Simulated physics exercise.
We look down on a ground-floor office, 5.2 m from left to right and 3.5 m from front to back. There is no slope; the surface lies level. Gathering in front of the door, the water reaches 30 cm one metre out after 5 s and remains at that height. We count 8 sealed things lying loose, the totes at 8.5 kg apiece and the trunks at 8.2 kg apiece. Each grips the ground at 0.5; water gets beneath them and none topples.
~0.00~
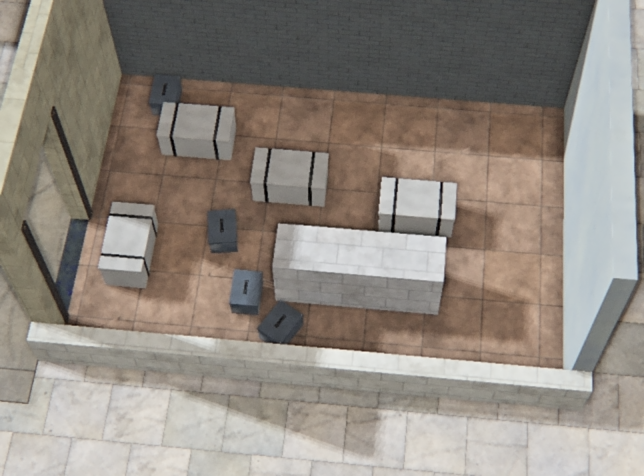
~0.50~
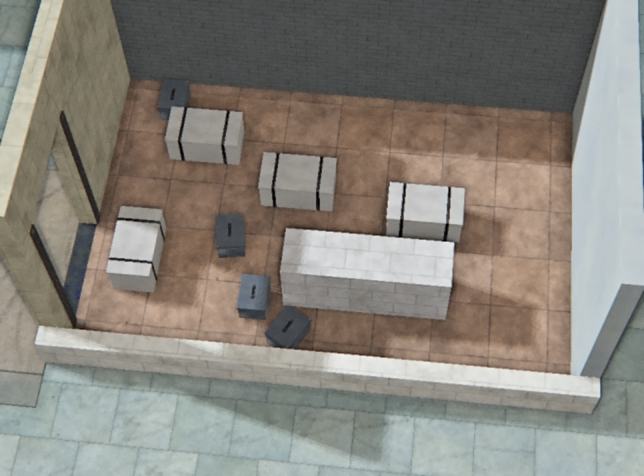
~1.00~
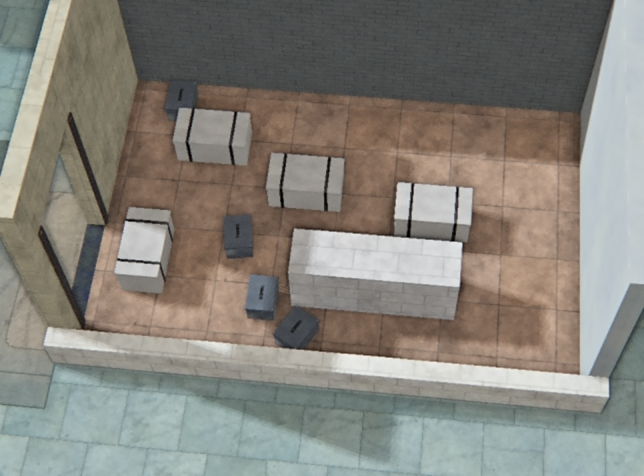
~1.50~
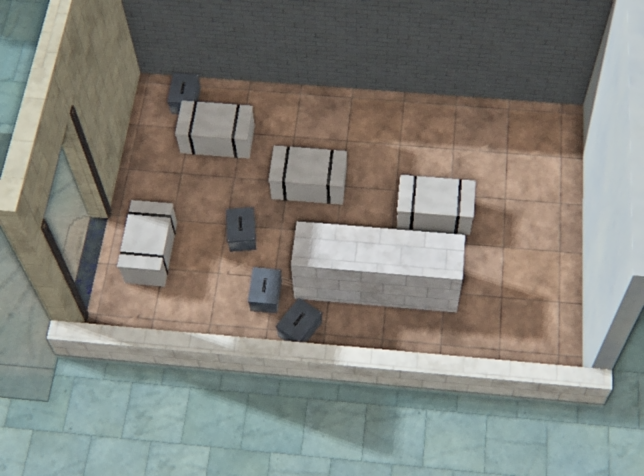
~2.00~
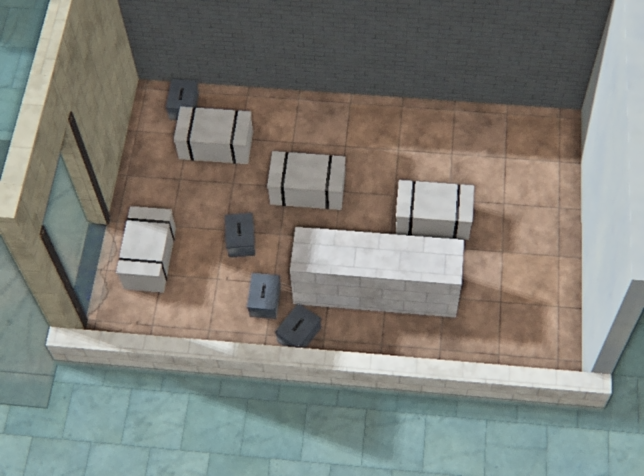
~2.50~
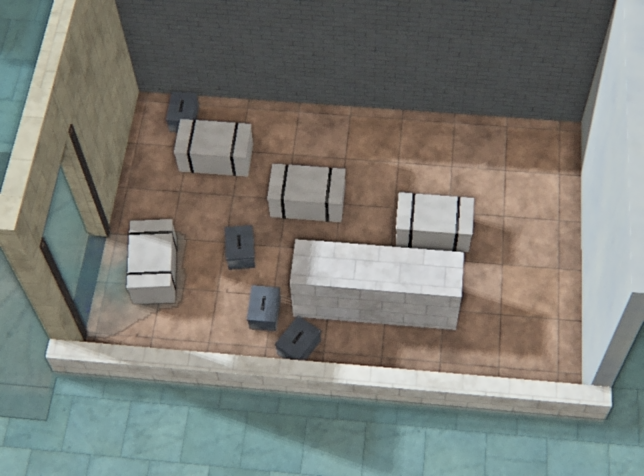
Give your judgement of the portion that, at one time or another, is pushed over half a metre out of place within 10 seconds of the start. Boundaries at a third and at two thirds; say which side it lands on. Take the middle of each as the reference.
It's shaping up to be most of them, two thirds and up.
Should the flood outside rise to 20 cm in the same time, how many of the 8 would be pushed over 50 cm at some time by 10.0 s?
So the tally would be 5.
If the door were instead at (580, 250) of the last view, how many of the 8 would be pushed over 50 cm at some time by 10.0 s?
Result: 7.
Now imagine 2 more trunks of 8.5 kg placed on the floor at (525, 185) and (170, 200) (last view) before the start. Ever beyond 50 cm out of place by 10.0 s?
First one stays within it, second one stays within it.
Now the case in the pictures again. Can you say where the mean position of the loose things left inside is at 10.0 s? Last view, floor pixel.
Roughly at (415, 184).
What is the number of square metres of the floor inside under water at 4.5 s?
Wet: Near 5.5 m2.
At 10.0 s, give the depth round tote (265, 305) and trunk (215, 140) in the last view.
About 19 and 4 cm.
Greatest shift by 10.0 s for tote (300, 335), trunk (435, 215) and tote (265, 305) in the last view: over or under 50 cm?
One by one: Above; above; above.
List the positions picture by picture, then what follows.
In the first frame, a trunk at (127, 236), on the bottom; a tote at (246, 287), on the bottom; 0.0 m2 under water; 0 of 8 have shifted.
In the second frame, a trunk at (135, 240), on the bottom; a tote at (254, 292) rests on the ground; water covers 0.0 m2; 0 of 8 have shifted.
In the third frame, a trunk at (143, 242) rests on the ground; a tote at (262, 293), on the bottom; water covers 0.0 m2; 0 of 8 have shifted.
In the fourth frame, a trunk at (146, 235), on the bottom; a tote at (265, 285) rests on the ground; water covers 0.0 m2; 0 of 8 have shifted.
In the fifth frame, a trunk at (144, 241), on the bottom; a tote at (264, 291), on the bottom; water covers 0.1 m2; 0 of 8 have shifted.
In the sixth frame, a trunk at (150, 253), on the bottom, 6 cm from its start; a tote at (263, 304) rests on the ground; 0.5 m2 under water; 1 of 8 have shifted.
After 3.5 s 1 of 8 are over 50 cm from their spots; 0 afloat.
After 4.5 s 1 of 8 are over 50 cm from their spots; 1 afloat.
After 7.0 s 6 of 8 are over 50 cm from their spots; 4 afloat.
After 10.0 s 6 of 8 are over 50 cm from their spots, and 6 have been at some point; 7 afloat.
